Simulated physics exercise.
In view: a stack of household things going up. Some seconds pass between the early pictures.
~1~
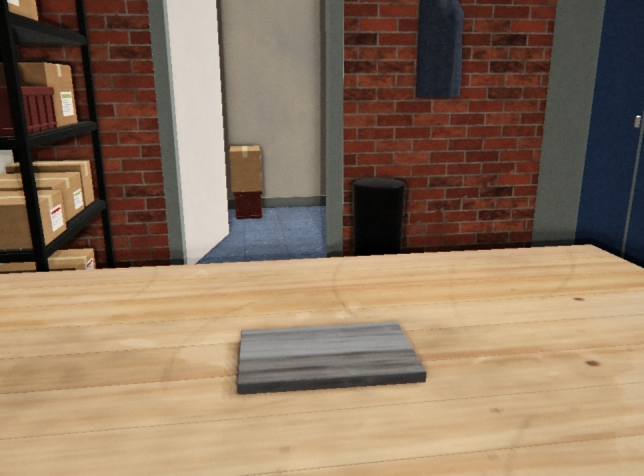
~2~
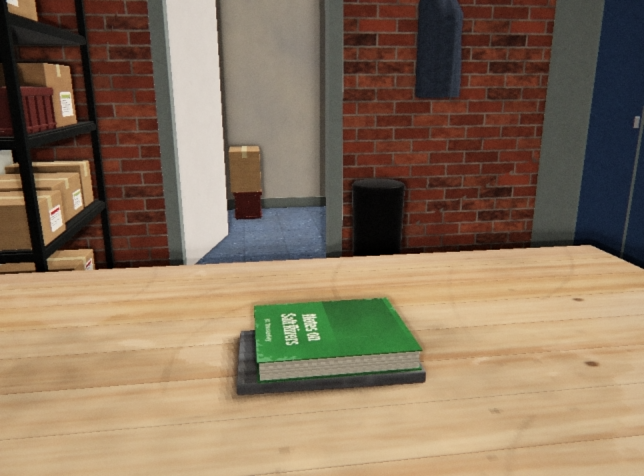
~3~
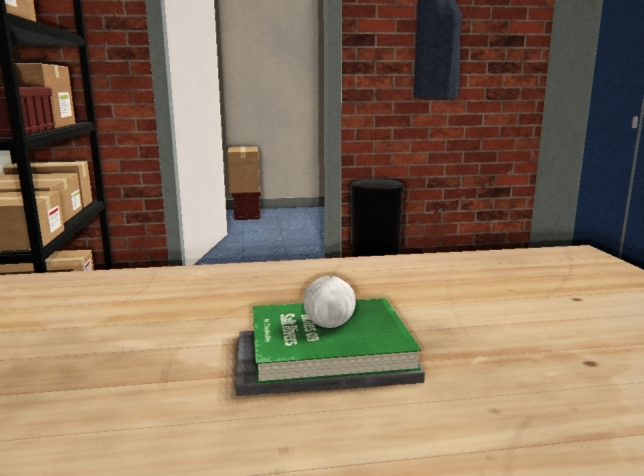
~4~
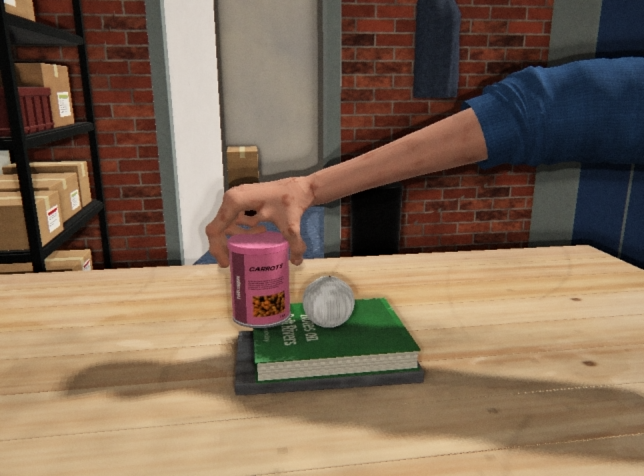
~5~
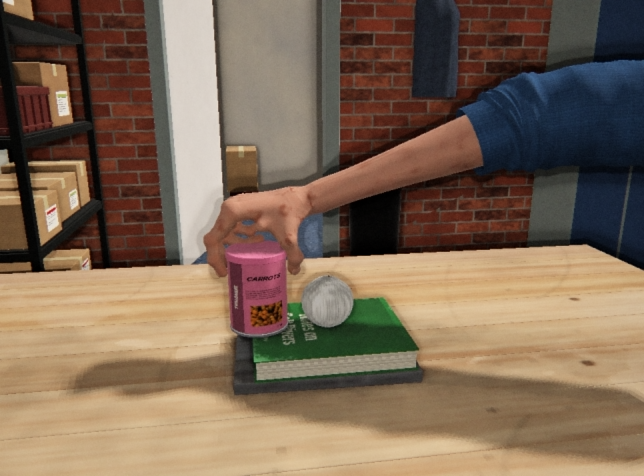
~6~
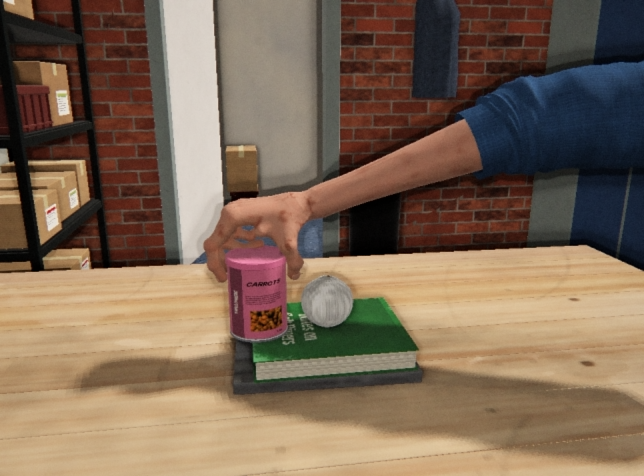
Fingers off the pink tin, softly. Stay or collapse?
As it turns out, it stays up.
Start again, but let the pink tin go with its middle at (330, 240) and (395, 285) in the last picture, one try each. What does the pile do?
In the first case it loses its balance; in the second case it stays up.
Then, 1.00 s past the last view, nothing moves.
Then, 2.10 s past the last view, pink tin resting near (258, 292).
Finally, all 4 still in place. Final places as the last picture's camera would see them, pink tin near (258, 292). The pile holds.
